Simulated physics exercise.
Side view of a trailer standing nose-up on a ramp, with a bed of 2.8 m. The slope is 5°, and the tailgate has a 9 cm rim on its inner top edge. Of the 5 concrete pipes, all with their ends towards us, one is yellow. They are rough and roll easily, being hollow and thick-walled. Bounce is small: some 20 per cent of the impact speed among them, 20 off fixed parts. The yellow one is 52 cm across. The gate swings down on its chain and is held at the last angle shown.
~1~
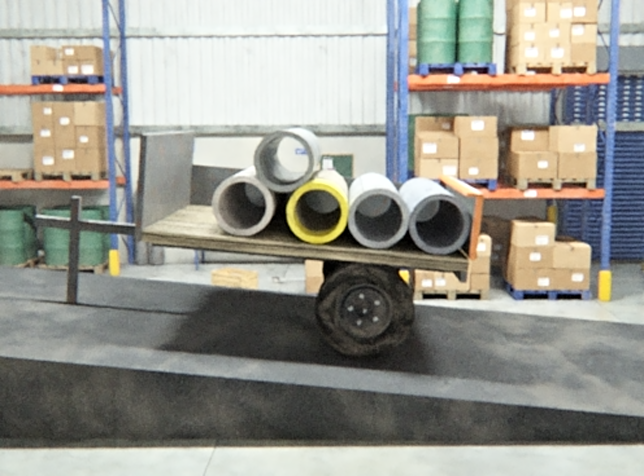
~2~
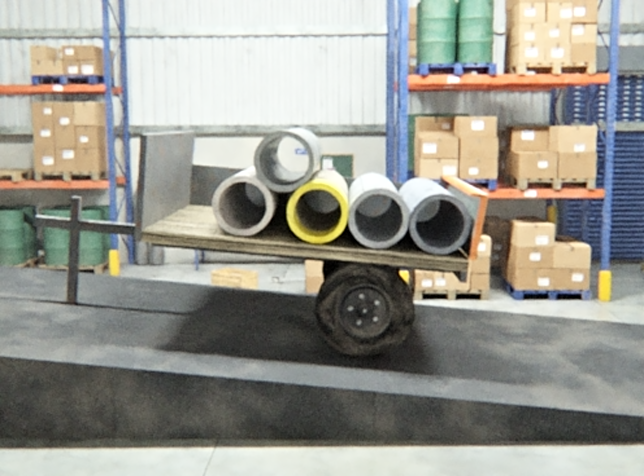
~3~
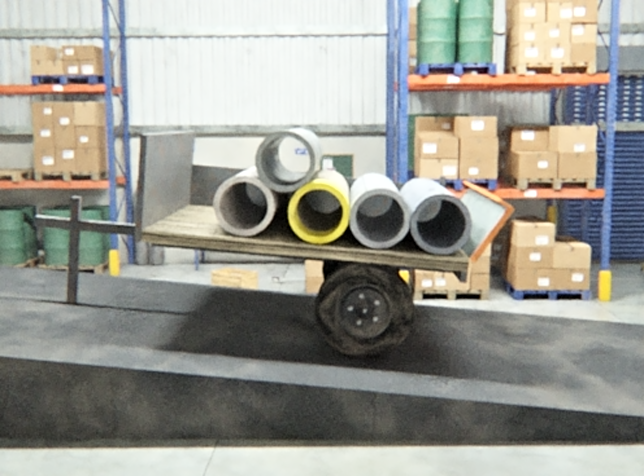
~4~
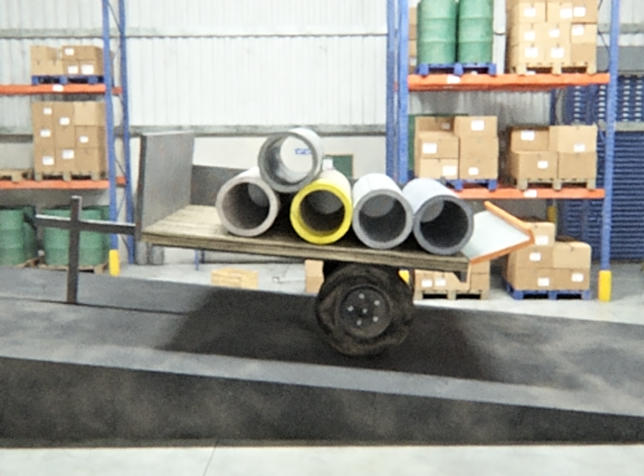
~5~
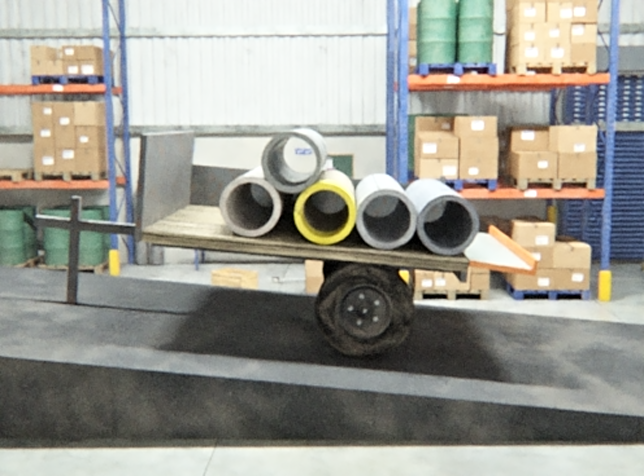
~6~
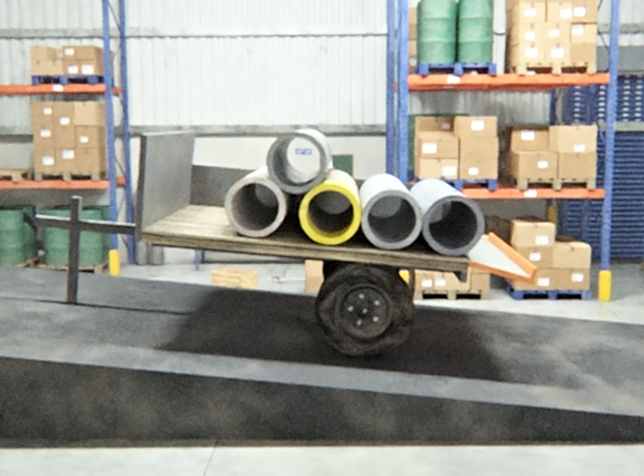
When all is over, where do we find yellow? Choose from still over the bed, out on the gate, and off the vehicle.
Yellow ends off the vehicle.
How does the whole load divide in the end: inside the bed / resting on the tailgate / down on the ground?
0, 0 and 5.
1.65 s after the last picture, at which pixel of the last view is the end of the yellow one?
Near (445, 224).
Then, 0.8 s past the sixth picture, yellow is on the bed, 90 cm short of the hinge, rolling right; 0 out so far.
Then, 1.6 s past the sixth picture, yellow is on the bed, 20 cm short of the hinge, rolling right; 1 out so far.
Then, 2.6 s past the sixth picture, yellow is dropping off the gate; 3 out so far.
Finally (4.8 s after the last picture), yellow is off the vehicle; 5 out so far.
